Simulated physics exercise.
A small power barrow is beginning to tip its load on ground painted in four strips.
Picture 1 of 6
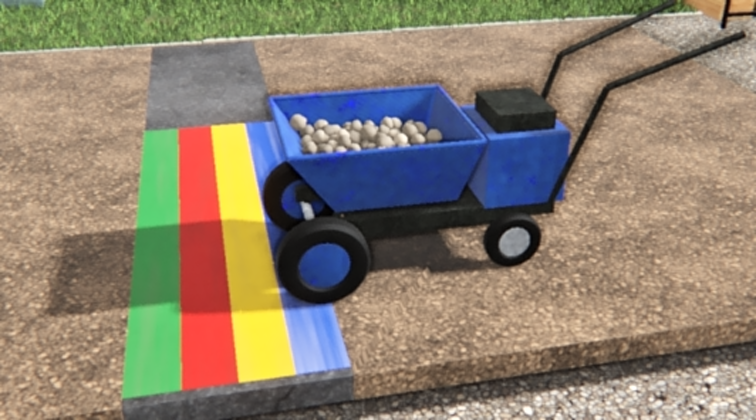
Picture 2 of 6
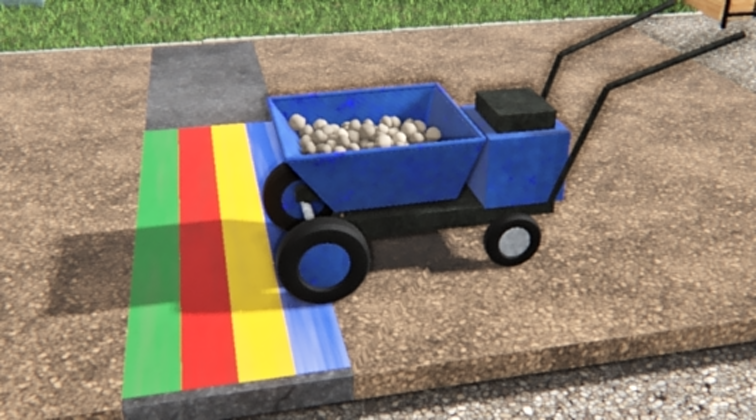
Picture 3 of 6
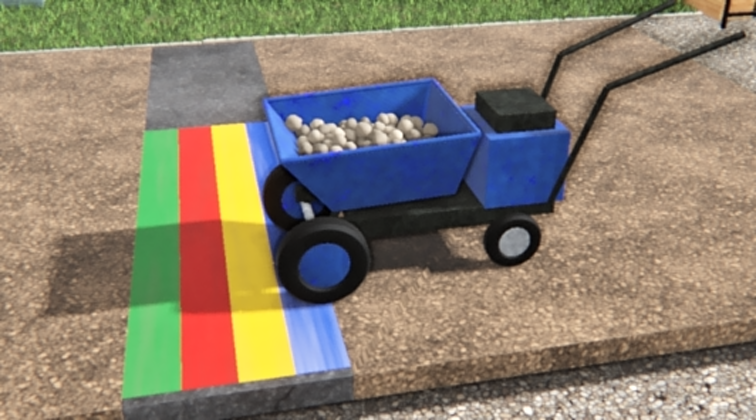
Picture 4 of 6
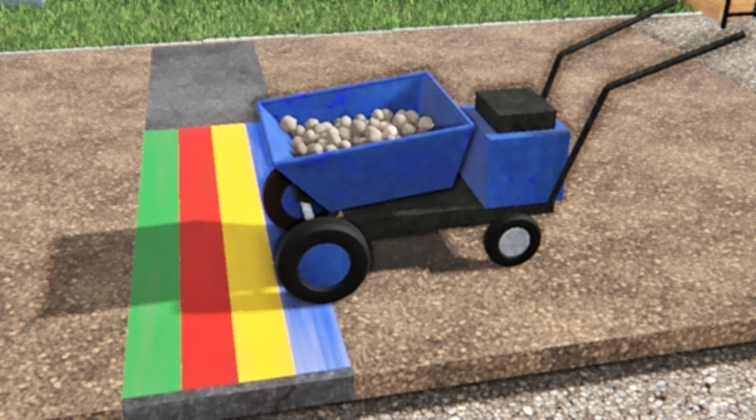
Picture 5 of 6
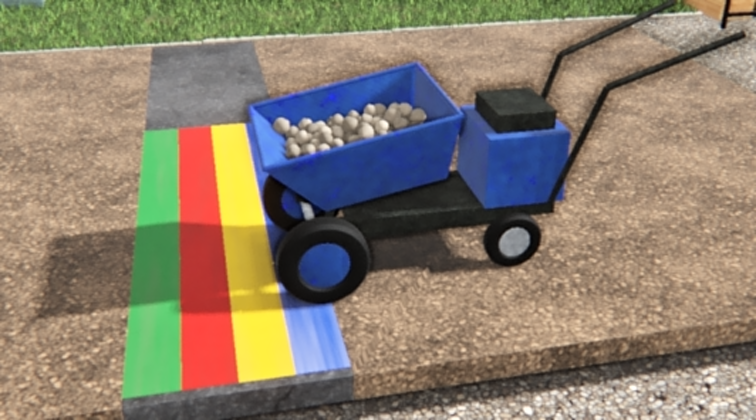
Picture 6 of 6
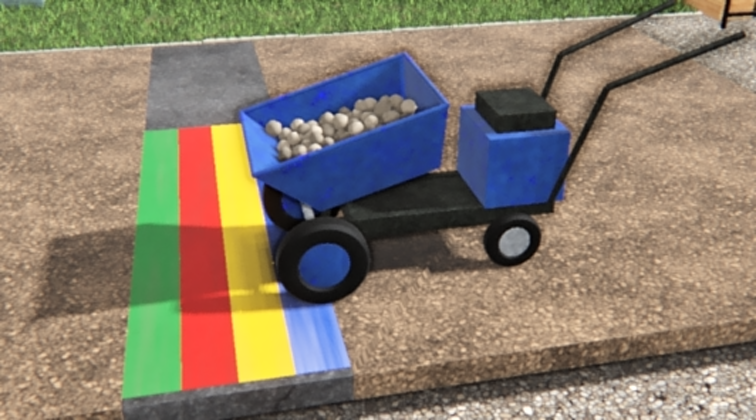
A blue power barrow with black handles stands on brown, gritty paving, seen from slightly above and to one side, with grass behind. Its skip holds pale, rounded pebbles, and under and beyond its front wheels lie green, red, yellow and blue strips, from left to right. The skip starts level, then its right end rises steadily and its left lip dips, while wheels and camera stay still.
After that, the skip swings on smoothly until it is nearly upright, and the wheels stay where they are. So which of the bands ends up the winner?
The winner is the green band.
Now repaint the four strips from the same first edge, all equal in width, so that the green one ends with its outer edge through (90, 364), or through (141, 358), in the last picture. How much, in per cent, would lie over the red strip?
Respectively 30 and 10 percent.
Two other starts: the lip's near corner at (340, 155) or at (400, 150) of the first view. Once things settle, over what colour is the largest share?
First: Red; second: The strip in yellow.
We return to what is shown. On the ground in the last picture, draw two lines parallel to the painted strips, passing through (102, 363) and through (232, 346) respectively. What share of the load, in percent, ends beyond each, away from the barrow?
I'd say about 20 and about 90 in a hundred.
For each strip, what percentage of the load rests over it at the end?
The blue strip carries 0 per cent, the yellow strip 0 per cent, the red strip 15 per cent and the green strip 40 per cent.
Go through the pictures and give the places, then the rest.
In the first frame, lip of the skip at (288, 159), level; top of the load at (355, 149), river pebbles; blue strip at (313, 330); yellow strip at (261, 337); red strip at (208, 344); green strip at (153, 351).
In the second frame, lip of the skip at (286, 160), level; top of the load at (353, 149).
In the third frame, lip of the skip at (282, 162), tipped barely; top of the load at (379, 141).
In the fourth frame, lip of the skip at (274, 165), tipped a little; top of the load at (391, 132).
In the fifth frame, lip of the skip at (265, 169), tipped a little; top of the load at (389, 135).
In the sixth frame, lip of the skip at (254, 176), tipped clearly; top of the load at (389, 117); blue strip at (313, 330); yellow strip at (261, 337); red strip at (208, 344); green strip at (153, 351).
Soon, skip tipped steeply; all in the skip.
A while on, skip tipped right over; most in the skip; a stray few over the red strip; about a quarter over the green strip; a stray few off the paint.
Towards the end, skip tipped right over; a small part in the skip; a small part over the red strip; about a third over the green strip; about a third off the paint.
Finally, skip tipped right over; a small part in the skip; none over the blue strip; none over the yellow strip; about a quarter over the red strip; about a third over the green strip; about a third off the paint.
